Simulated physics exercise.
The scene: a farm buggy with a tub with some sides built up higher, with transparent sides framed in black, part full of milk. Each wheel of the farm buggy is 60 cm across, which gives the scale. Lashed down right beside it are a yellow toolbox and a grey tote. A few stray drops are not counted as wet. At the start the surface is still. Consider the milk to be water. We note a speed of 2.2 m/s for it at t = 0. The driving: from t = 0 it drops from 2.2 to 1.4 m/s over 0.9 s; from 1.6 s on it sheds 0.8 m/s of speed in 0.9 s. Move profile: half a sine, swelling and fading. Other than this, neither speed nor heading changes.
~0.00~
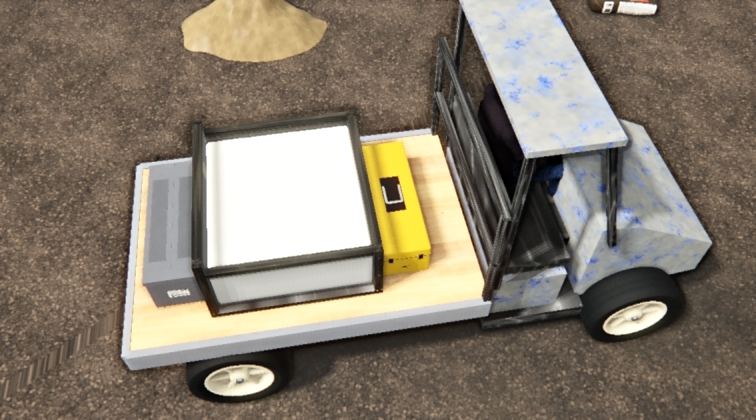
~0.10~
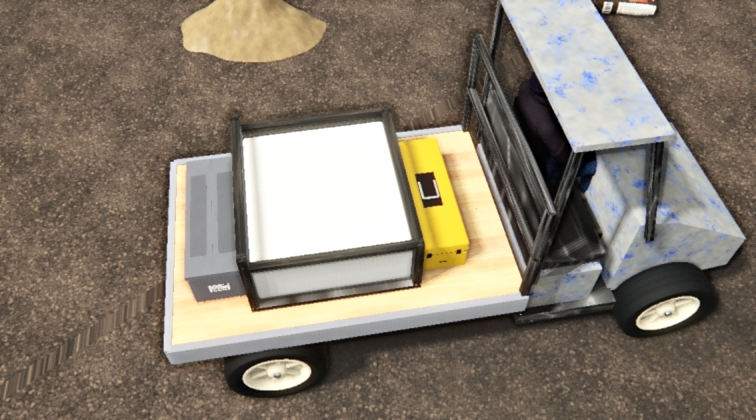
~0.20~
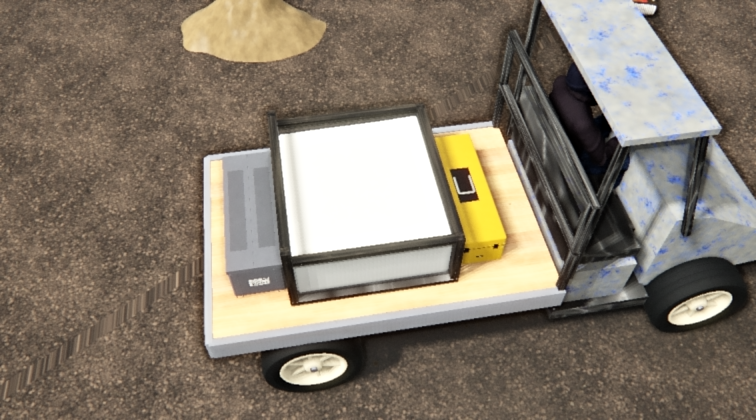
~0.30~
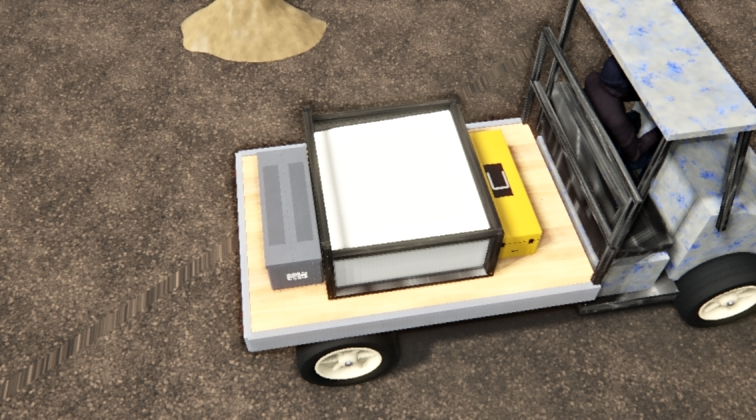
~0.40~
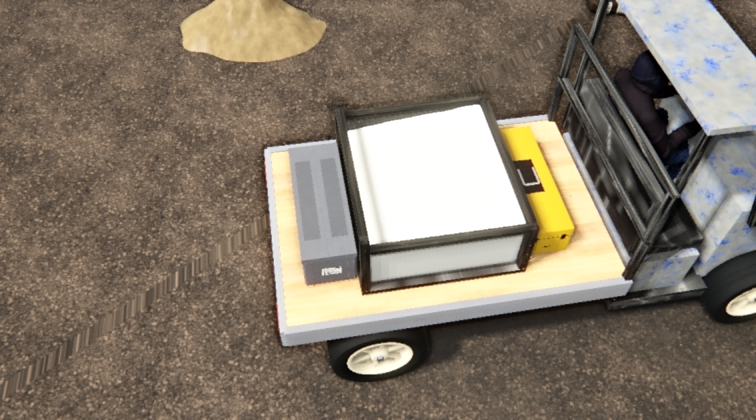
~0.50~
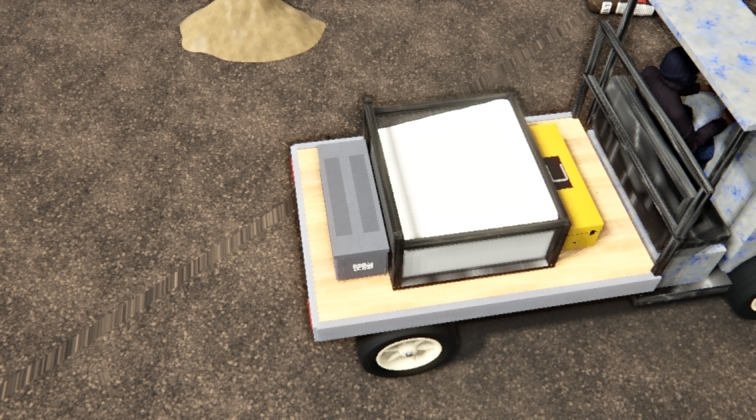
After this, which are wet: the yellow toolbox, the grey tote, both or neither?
Yellow toolbox gets hit, grey tote goes untouched.
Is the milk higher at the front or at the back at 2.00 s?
It is heaped towards the forward side.
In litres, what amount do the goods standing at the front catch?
I'd guess close to 8 litres land there.
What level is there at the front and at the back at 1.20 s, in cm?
I'd say some 26 centimetres in front and some 40 centimetres behind.
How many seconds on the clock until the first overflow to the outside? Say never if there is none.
Around 0.9 s.
After 1.20 s front 25 cm, middle 31 cm, back 39 cm above the floor; the loss stands at 1 per cent, over the front.
After 2.00 s front 40 cm, middle 30 cm, back 23 cm above the floor; the loss stands at 1 per cent, over the front.
After 3.00 s front 26 cm, middle 33 cm, back 31 cm above the floor; the loss stands at 4 per cent, over the front.
After 5.49 s the loss stands at 4 per cent, over the front; the yellow toolbox has caught 8 litres and the grey tote nothing.
